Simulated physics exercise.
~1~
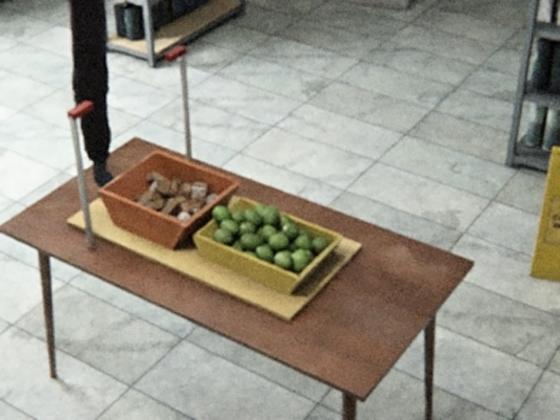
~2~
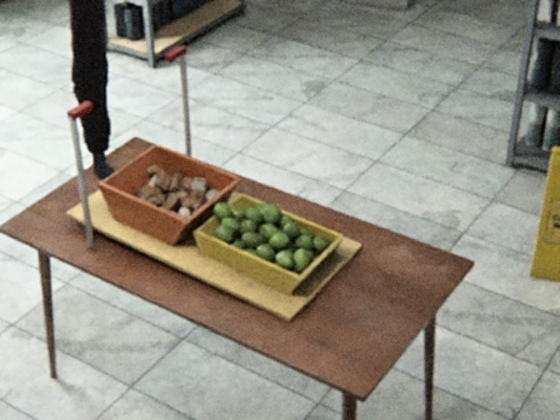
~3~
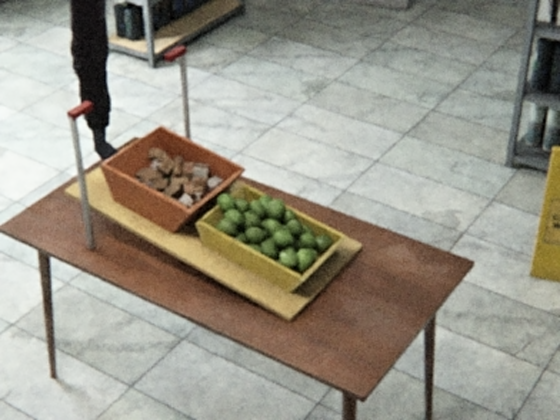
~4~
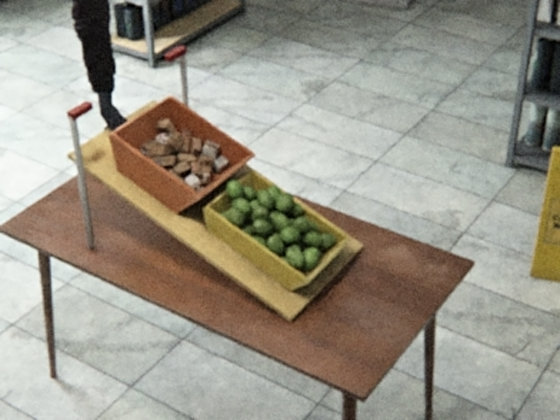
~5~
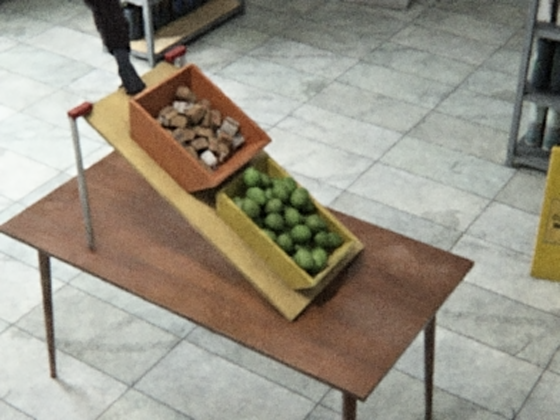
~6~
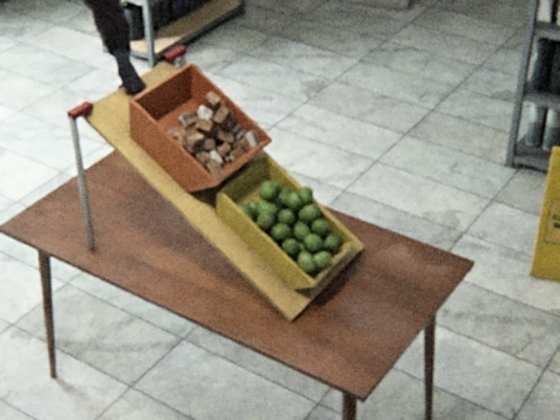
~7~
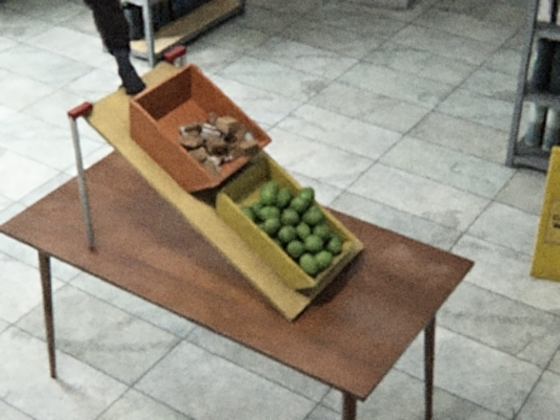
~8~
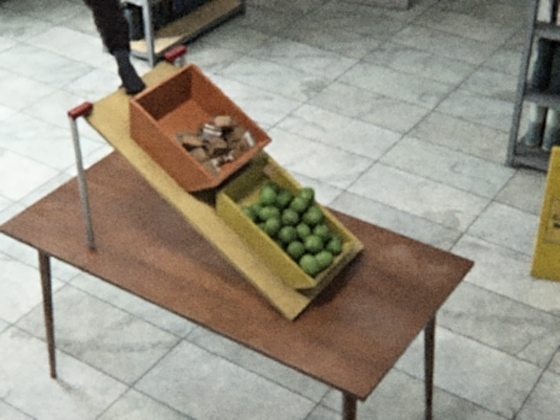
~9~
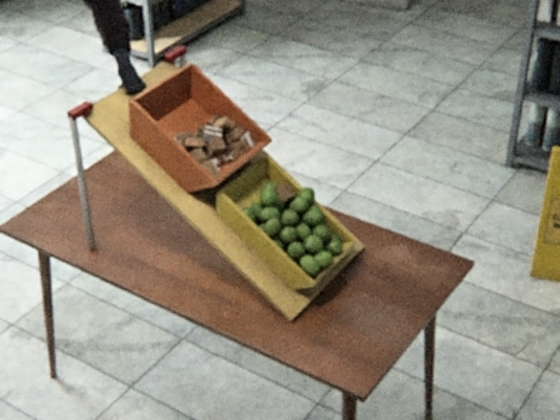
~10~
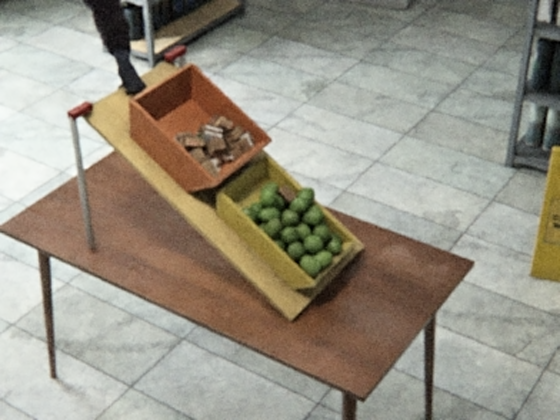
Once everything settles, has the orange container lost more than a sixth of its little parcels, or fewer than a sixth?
It has lost fewer than a sixth of them. Nearly all the parcels stay heaped against its lower wall, and just one ends up among the limes.
